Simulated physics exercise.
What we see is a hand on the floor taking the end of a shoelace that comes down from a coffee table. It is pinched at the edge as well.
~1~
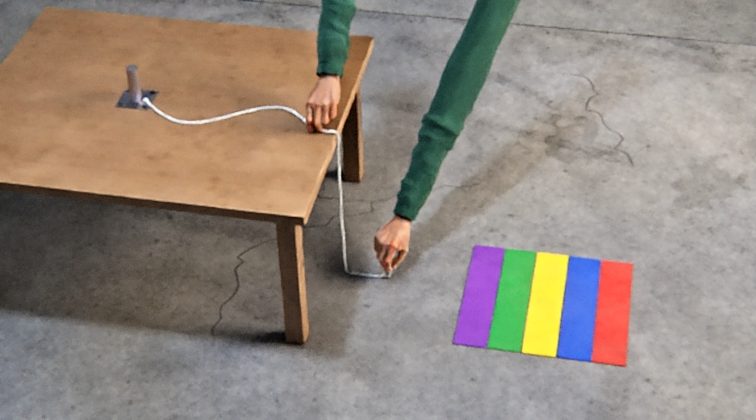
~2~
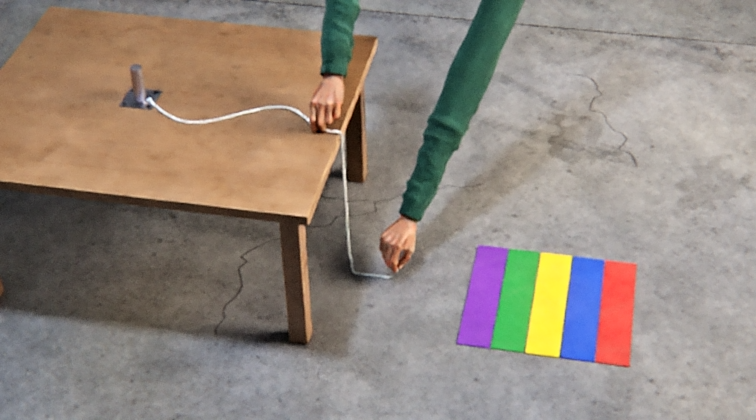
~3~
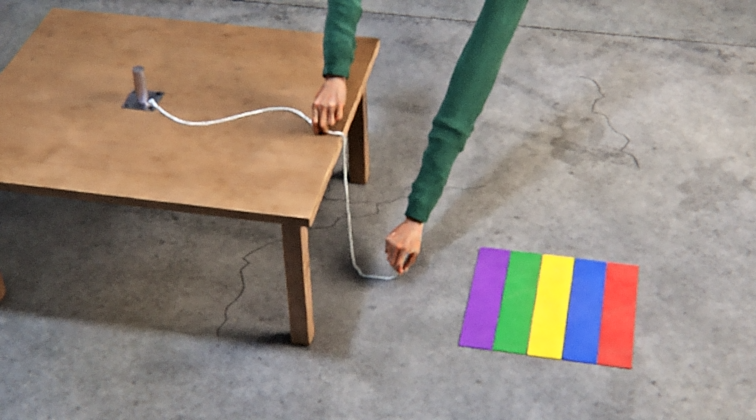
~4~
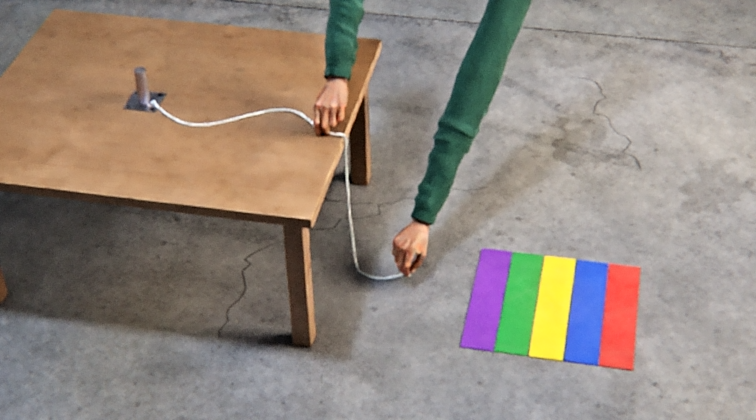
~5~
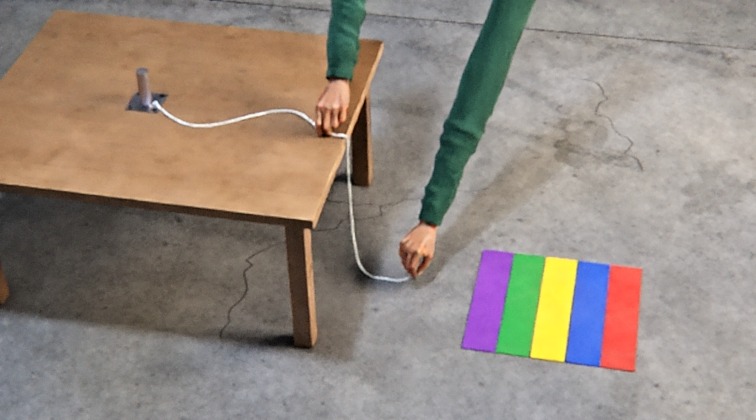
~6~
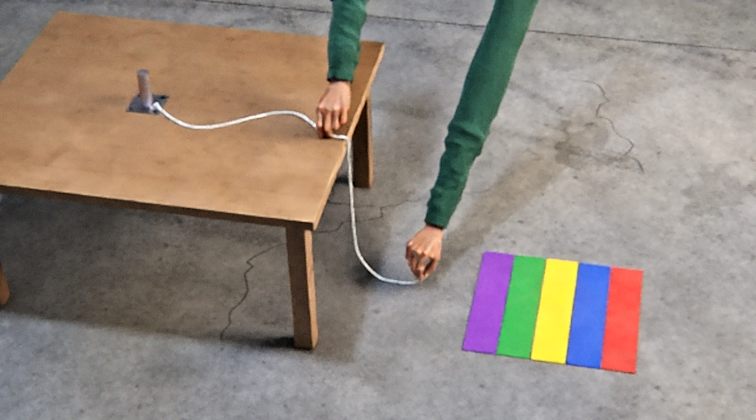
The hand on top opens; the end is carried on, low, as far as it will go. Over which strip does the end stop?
The end stops over the yellow strip.
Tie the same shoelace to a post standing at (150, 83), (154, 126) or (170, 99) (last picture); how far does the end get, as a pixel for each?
The places are (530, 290), (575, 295) and (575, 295).
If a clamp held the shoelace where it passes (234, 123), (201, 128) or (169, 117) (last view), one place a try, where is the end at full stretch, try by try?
In that order: (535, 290), (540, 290) and (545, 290).
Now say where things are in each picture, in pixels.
The first frame shows end (391, 268); purple (473, 327); green (507, 331); yellow (541, 336); blue (576, 340); red (611, 344).
The second frame shows end (397, 268); shoelace through (168, 115) (233, 116) (302, 115) (342, 150) (346, 209) (351, 260).
The third frame shows end (403, 270).
The fourth frame shows end (409, 272); shoelace through (172, 118) (237, 119) (305, 118) (345, 153) (349, 212) (356, 264).
The fifth frame shows end (417, 274).
The sixth frame shows end (423, 276); shoelace through (175, 120) (239, 121) (308, 120) (348, 155) (352, 215) (368, 267).
A little later, end near (498, 286); over purple.
Next, end near (532, 290); over green.
When it is tight, end near (554, 293); over yellow. It gets as far as the yellow strip.
